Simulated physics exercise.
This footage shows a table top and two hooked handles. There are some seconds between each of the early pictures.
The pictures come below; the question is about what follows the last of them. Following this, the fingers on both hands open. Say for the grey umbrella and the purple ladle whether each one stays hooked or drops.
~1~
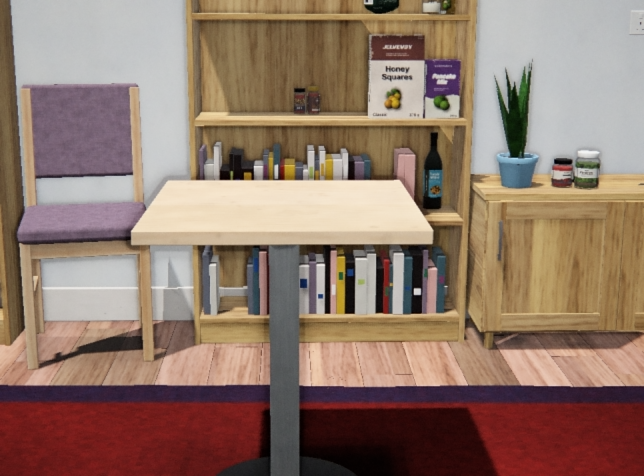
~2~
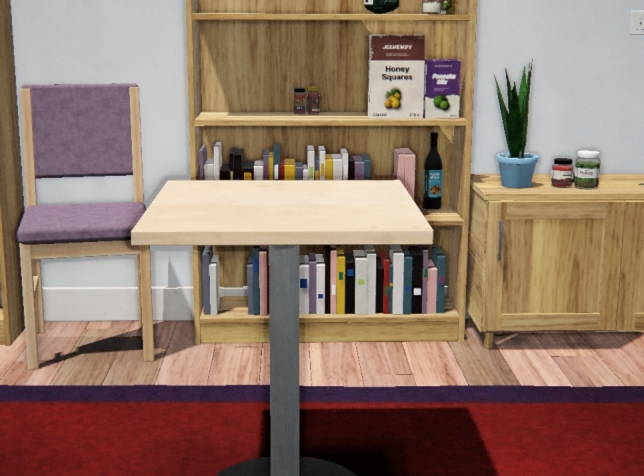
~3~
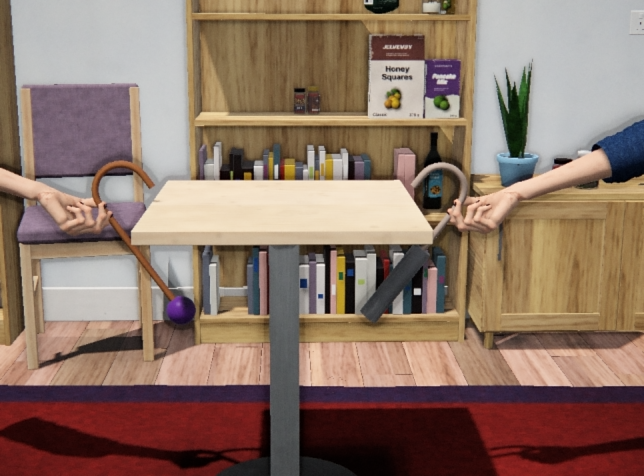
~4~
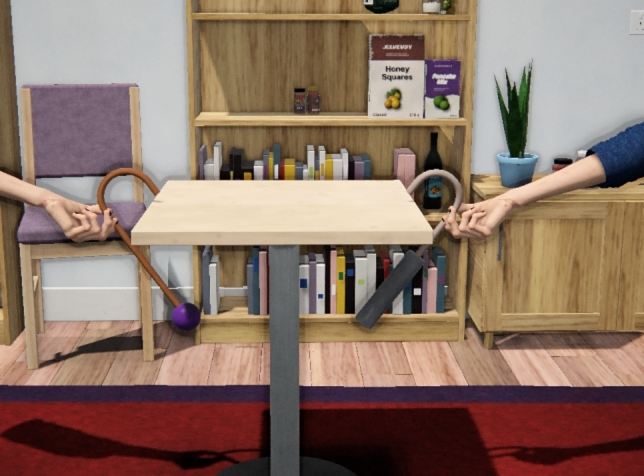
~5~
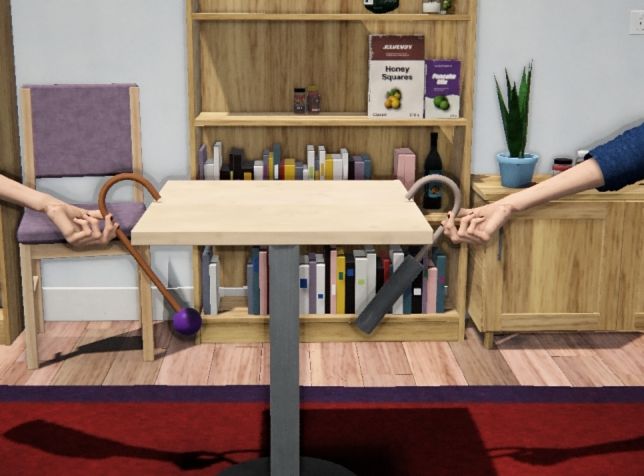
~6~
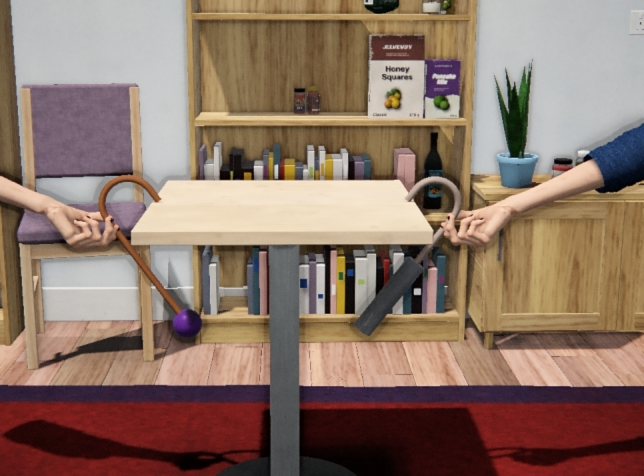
Each: The grey umbrella stays hooked, the purple ladle stays hooked.
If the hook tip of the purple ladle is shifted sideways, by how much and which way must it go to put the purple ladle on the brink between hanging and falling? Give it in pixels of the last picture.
The switch comes after a leftward move of 8 pixels.
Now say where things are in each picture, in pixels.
Table (284, 209), in the first picture.
Table (284, 209), in the second picture.
Still on the way; grey umbrella (405, 239); table (284, 209), in the third picture.
Still on the way; purple ladle (159, 248); table (284, 209), in the fourth picture.
Still on the way; grey umbrella (399, 251); table (284, 209), in the fifth picture.
In place, still held; grey umbrella (398, 253); purple ladle (160, 254); table (284, 209), in the sixth picture.
Then, 0.38 s after the last picture, grey umbrella at rest near (401, 254); purple ladle at rest near (159, 254).
At rest, the grey umbrella stays hooked on the edge, near (399, 253); the purple ladle stays hooked on the edge, near (160, 254).
